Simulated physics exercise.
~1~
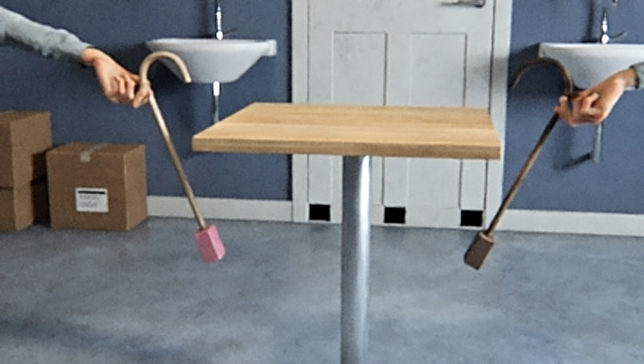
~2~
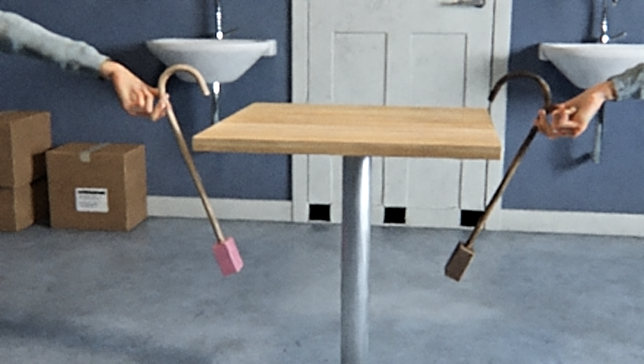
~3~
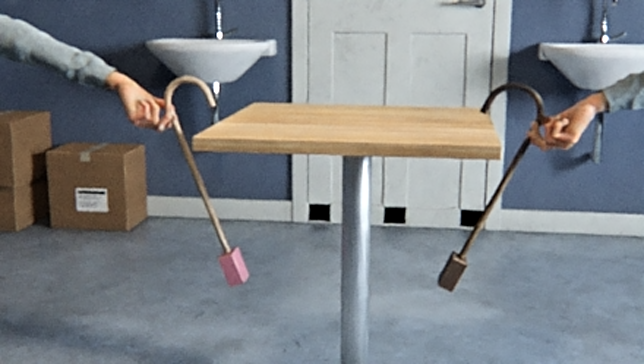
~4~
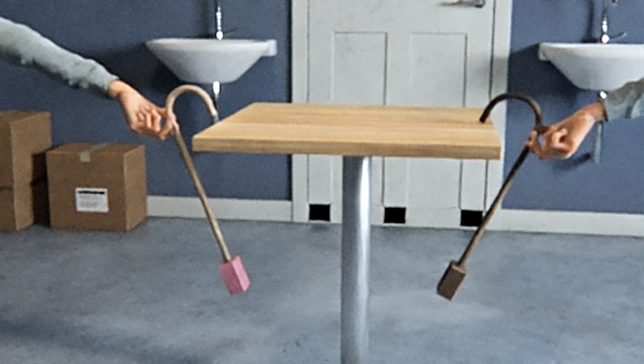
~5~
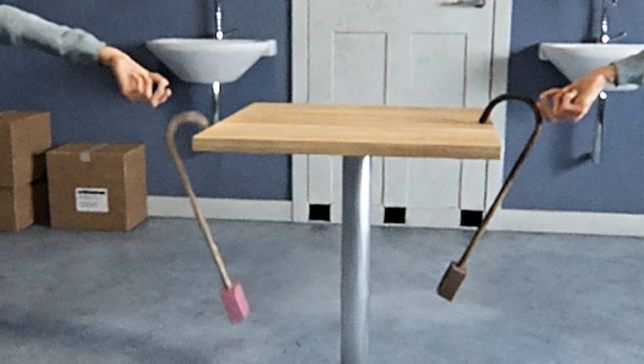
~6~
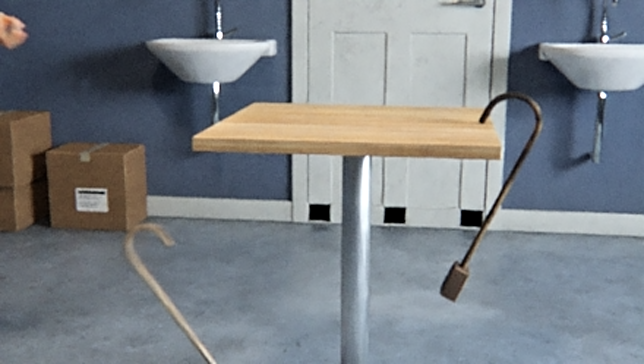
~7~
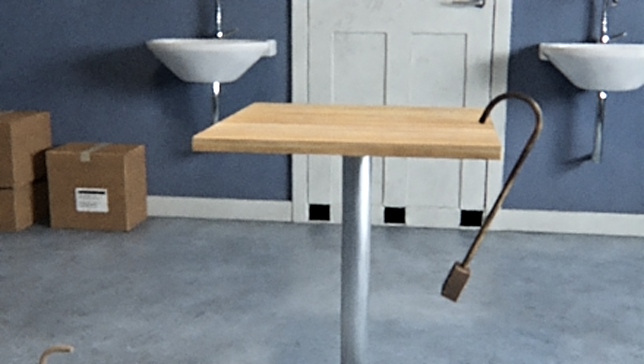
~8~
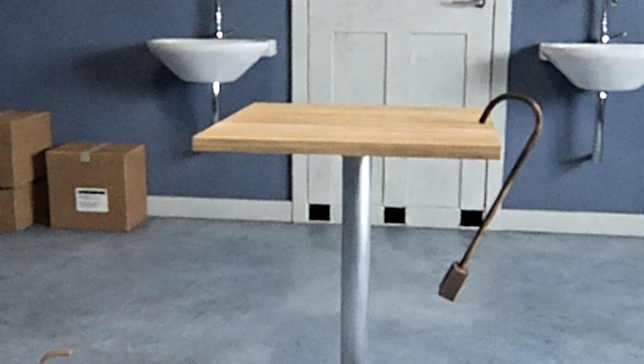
Two hooked brushes are released at a table's ends; the left falls, the right hangs.
